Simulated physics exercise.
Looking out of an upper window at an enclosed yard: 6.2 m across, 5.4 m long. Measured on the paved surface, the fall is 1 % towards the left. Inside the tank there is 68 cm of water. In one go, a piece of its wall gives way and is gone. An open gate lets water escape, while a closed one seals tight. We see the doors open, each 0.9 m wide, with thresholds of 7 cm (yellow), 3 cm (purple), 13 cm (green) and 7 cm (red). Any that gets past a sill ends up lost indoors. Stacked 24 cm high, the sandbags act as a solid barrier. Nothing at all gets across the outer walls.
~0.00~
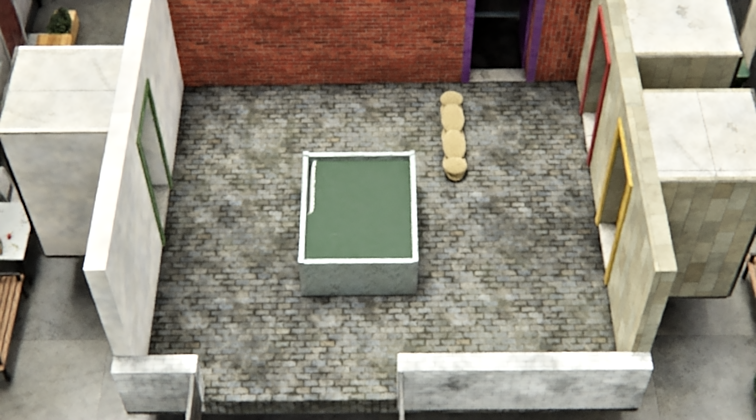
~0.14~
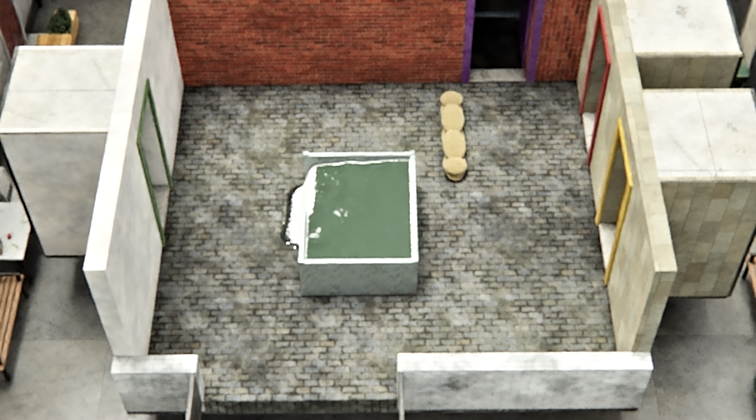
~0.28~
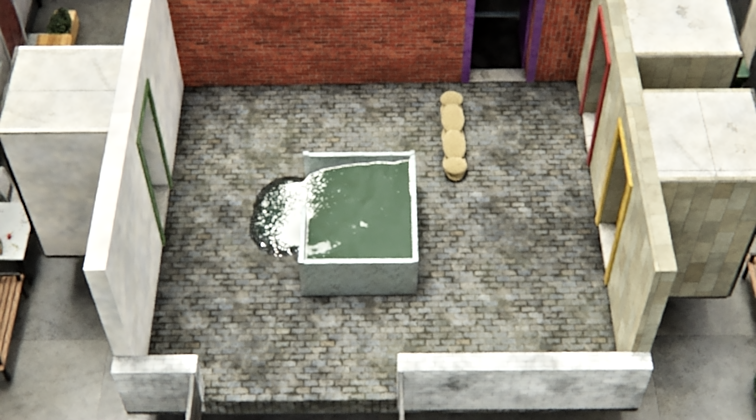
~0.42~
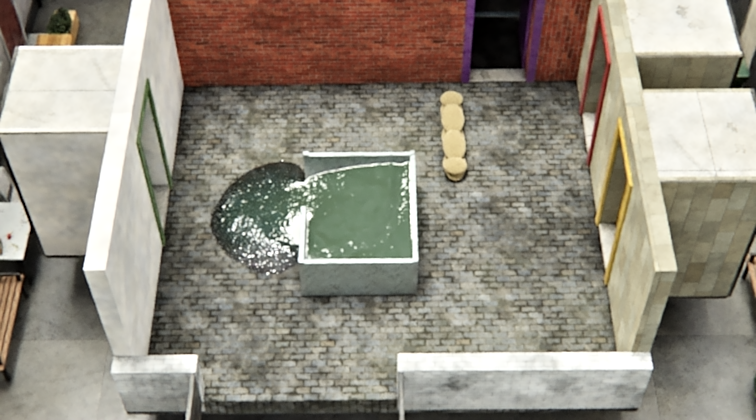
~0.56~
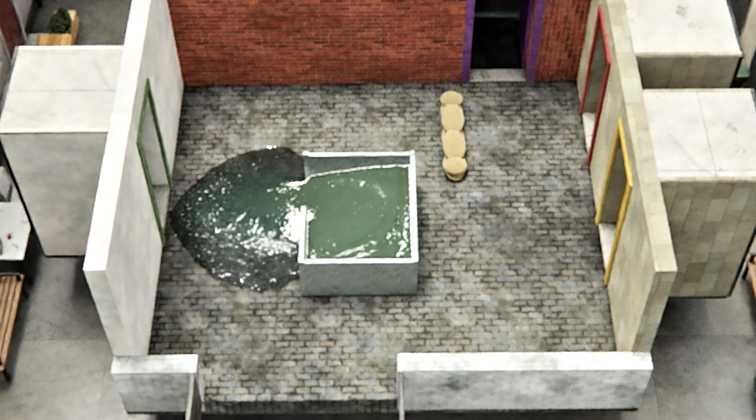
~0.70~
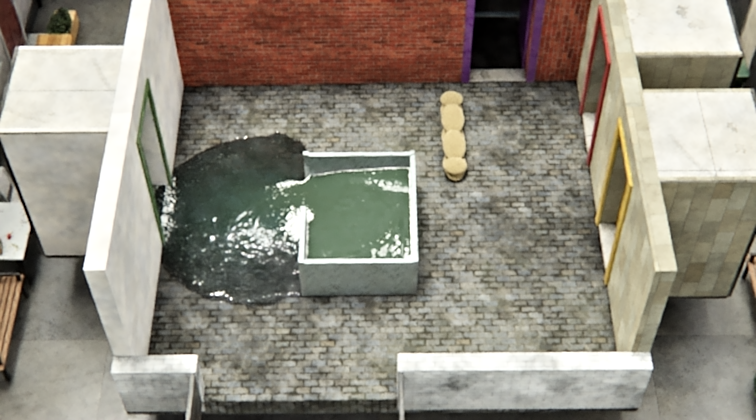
Green water pours from the tank's left side and spreads across the paving to the left wall.
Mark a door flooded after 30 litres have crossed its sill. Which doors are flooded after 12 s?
Result: At the yellow door the limit will not be crossed; at the purple door the limit will not be crossed; at the green door the limit will be crossed; at the red door the limit will not be crossed.
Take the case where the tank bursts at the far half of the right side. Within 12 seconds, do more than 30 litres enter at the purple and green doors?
Against the limit, the purple door exceeds it and the green door stays within it.
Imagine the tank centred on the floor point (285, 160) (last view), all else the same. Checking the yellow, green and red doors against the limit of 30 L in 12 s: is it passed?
So the yellow door keeps within it, the green door keeps within it and the red door keeps within it.
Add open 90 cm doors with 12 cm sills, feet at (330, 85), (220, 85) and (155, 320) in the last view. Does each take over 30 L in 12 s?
In that order: Short of it, beyond it, short of it.
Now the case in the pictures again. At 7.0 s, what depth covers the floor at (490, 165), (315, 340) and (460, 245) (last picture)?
Reading - approx. 0 / 3 / 2 cm.
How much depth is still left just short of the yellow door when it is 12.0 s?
I'd put it near 2.5 cm.
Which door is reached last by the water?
The final one is the yellow door.
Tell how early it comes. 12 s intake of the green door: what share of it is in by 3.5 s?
About 95 per cent.
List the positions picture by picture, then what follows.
The first picture shows still water, 68 cm deep, in the tank at (359, 209).
In the second picture, water pours out at (309, 205) and has run 0.5 m, to (295, 243); typically 6 cm deep outside, 68 cm at the tank's back.
In the third picture, the front is at (257, 236), 0.8 m from the gap at (309, 205); 0.7 m2 of floor is under water; 67 cm left at the back of the tank.
In the fourth picture, water pours out at (309, 206) and has run 1.3 m, to (217, 220); typically 7 cm deep outside, 62 cm at the tank's back.
In the fifth picture, water pours out at (309, 206) and has run 1.9 m, to (181, 208); typically 5 cm deep outside, 57 cm at the tank's back.
In the sixth picture, the front is at (160, 192), 2.2 m from the gap at (309, 205); 4.5 m2 of floor is under water; 57 cm left at the back of the tank.
After 1.4 s water covers 20 % of the floor and is deepest (32 cm) near (171, 192); yellow door not reached, purple door not reached, green door 26 cm at the sill, 81 L in, red door not reached.
After 2.2 s water covers 25 % of the floor and is deepest (34 cm) near (184, 93); yellow door not reached, purple door not reached, green door 28 cm at the sill, 178 L in, red door not reached.
After 3.5 s water covers 45 % of the floor and is deepest (20 cm) near (184, 93); yellow door not reached, purple door not reached, green door 20 cm at the sill, 233 L in, red door not reached.
After 7.0 s water covers 75 % of the floor and is deepest (12 cm) near (184, 93); yellow door not reached, purple door 3 cm at the sill, 0 L in, green door 9 cm at the sill, 251 L in, red door 3 cm at the sill, 0 L in.
After 12.0 s water covers 90 % of the floor and is deepest (8 cm) near (168, 211); yellow door 2 cm at the sill, 0 L in, purple door 2 cm at the sill, 1 L in, green door 7 cm at the sill, 251 L in, red door 2 cm at the sill, 0 L in.
